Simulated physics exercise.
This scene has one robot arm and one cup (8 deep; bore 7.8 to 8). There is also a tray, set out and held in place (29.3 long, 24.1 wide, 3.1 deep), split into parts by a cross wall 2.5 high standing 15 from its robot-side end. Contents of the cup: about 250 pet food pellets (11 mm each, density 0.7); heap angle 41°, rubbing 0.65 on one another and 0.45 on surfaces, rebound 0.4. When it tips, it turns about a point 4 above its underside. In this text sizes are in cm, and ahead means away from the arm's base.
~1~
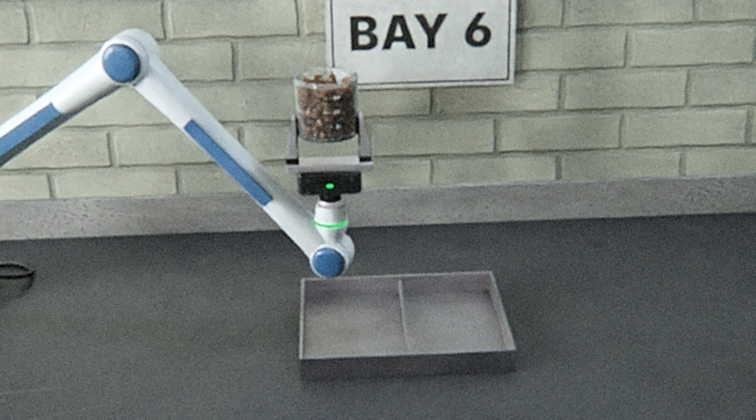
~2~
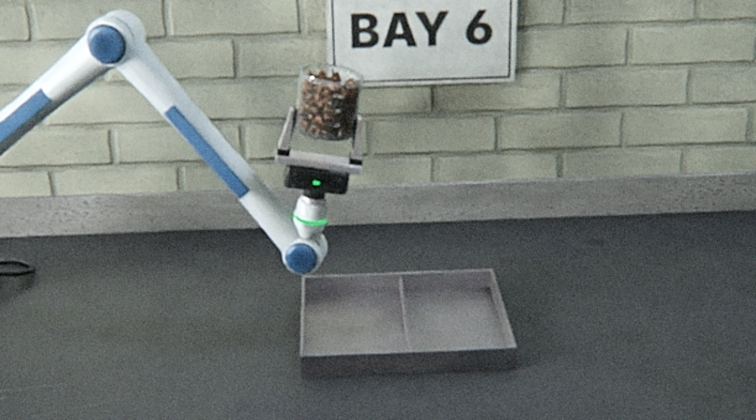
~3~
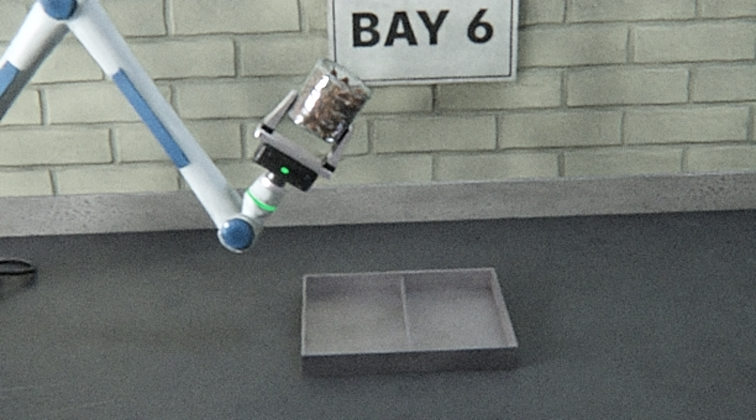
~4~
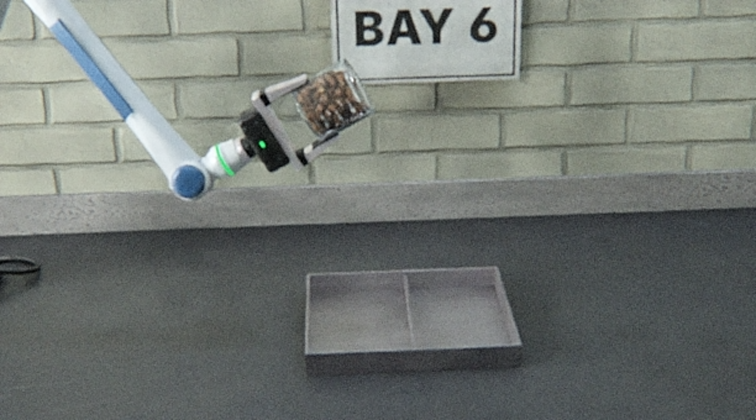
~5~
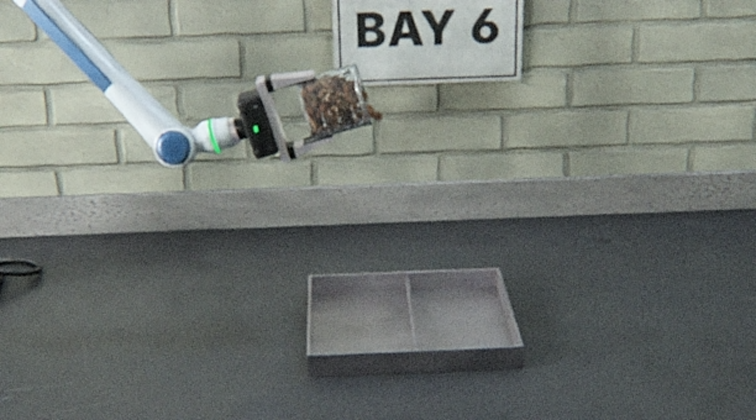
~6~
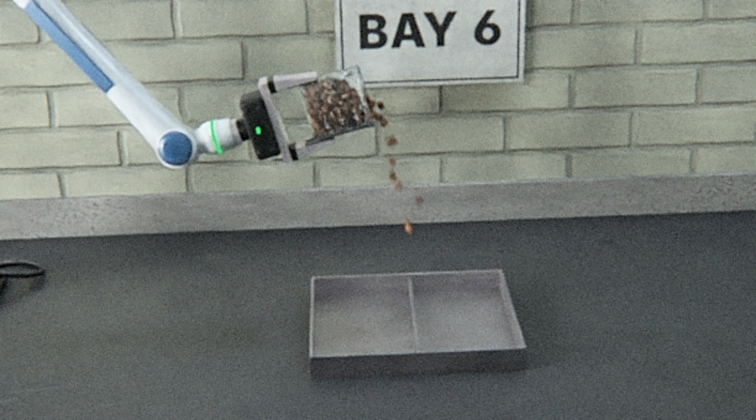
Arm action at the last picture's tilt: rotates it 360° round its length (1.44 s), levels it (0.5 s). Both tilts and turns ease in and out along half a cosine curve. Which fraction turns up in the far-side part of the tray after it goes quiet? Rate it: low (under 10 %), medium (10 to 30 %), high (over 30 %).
Rating: Medium.
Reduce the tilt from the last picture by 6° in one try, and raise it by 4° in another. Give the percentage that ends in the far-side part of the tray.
About 10 and 25 per cent.
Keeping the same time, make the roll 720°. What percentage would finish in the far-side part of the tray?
I'd put it at about 20 %.
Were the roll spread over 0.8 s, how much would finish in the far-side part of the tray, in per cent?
In that case around 15 percent.
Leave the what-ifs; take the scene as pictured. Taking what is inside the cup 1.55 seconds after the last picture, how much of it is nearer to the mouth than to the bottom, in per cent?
40 percent or so.
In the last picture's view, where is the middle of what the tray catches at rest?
Near pixel (439, 316).
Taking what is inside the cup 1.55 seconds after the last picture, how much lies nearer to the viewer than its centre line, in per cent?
Roughly 40 in every hundred.
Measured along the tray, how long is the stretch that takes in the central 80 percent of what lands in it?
That stretch is around 20 cm long.
Then, 0.78 s later, tipped 76°, highest piece 39 above the table; 210 in the cup, 19 in the far-side part, 6 in the robot-side part, 17 in flight or on a rim.
Then, 1.55 s later, tipped 67°, highest piece 38 above the table; 179 in the cup, 44 in the far-side part, 25 in the robot-side part, 4 in flight or on a rim.
Then, 2.14 s later, upright, highest piece 39 above the table; 179 in the cup, 46 in the far-side part, 27 in the robot-side part.
Then, 2.84 s later, upright, highest piece 39 above the table; 179 in the cup, 46 in the far-side part, 27 in the robot-side part.
At rest, 179 in the cup, 46 in the far-side part, 27 in the robot-side part. That is 18 % in the far-side part of the tray.
